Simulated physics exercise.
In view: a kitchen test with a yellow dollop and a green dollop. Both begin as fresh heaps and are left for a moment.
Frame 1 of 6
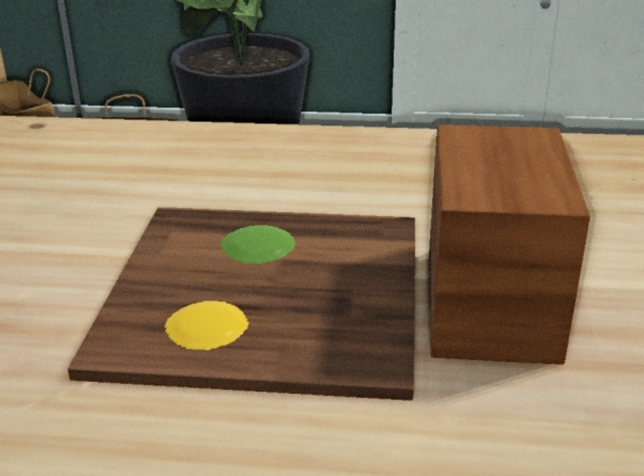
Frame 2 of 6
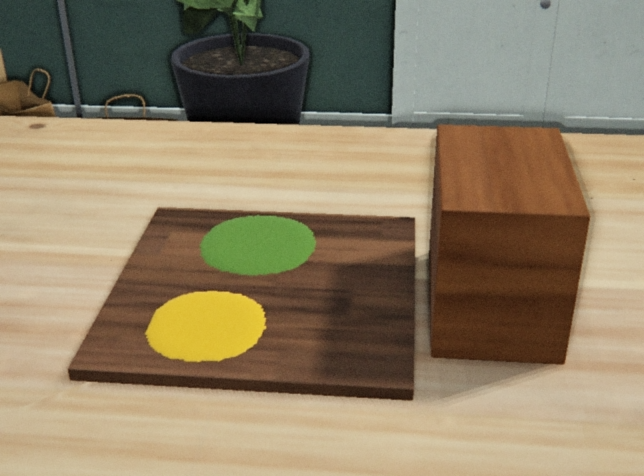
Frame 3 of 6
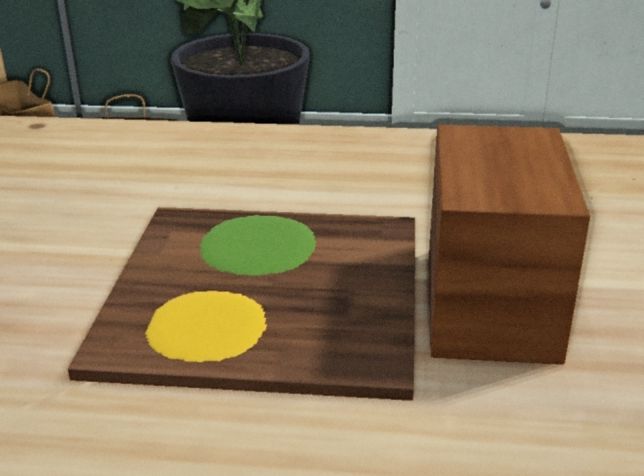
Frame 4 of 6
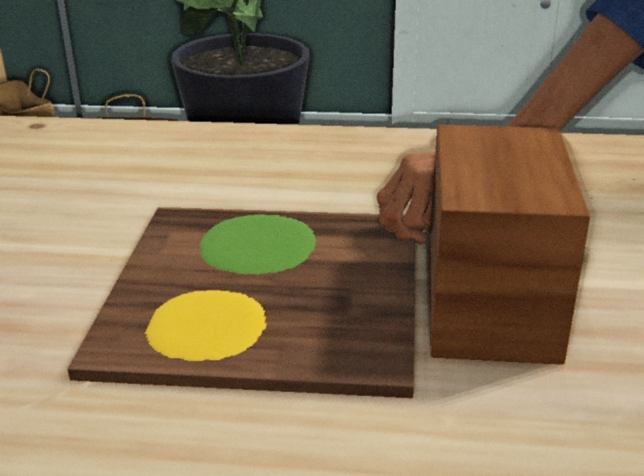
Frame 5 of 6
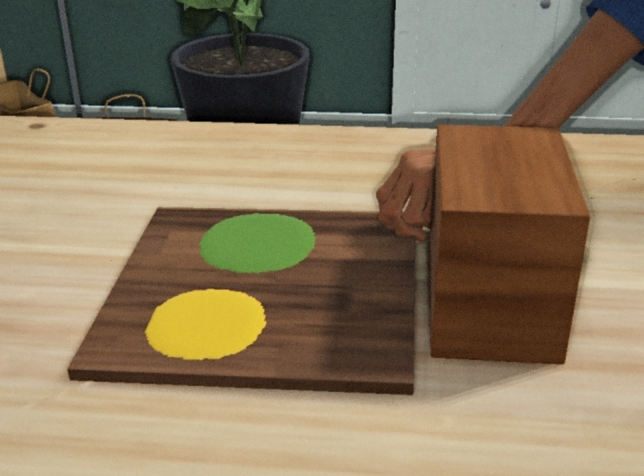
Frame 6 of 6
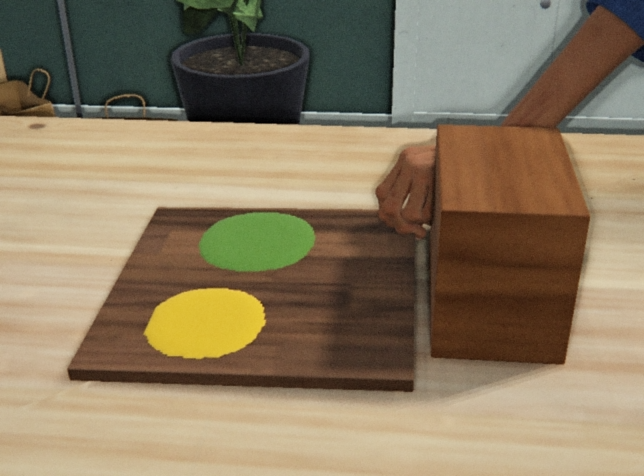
Yellow and green dollops spread on a dark board, then a hand slightly raises its end.
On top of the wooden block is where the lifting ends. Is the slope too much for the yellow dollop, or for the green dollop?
Take the yellow dollop first: It goes over; then the green dollop goes over.
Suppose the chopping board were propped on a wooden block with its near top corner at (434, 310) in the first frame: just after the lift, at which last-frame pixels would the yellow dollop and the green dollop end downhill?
At (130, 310), then at (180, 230).
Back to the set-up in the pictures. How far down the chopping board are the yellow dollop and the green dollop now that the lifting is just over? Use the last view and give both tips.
Taking them in order, that's (89, 317) and (135, 237).
Next, slope about 34°; the yellow dollop is dripping off the low end; the green dollop is dripping off the low end.
After that, the yellow dollop is dripping off the low end; the green dollop is dripping off the low end.
Finally, slope about 34°; the yellow dollop is dripping off the low end; the green dollop is dripping off the low end.
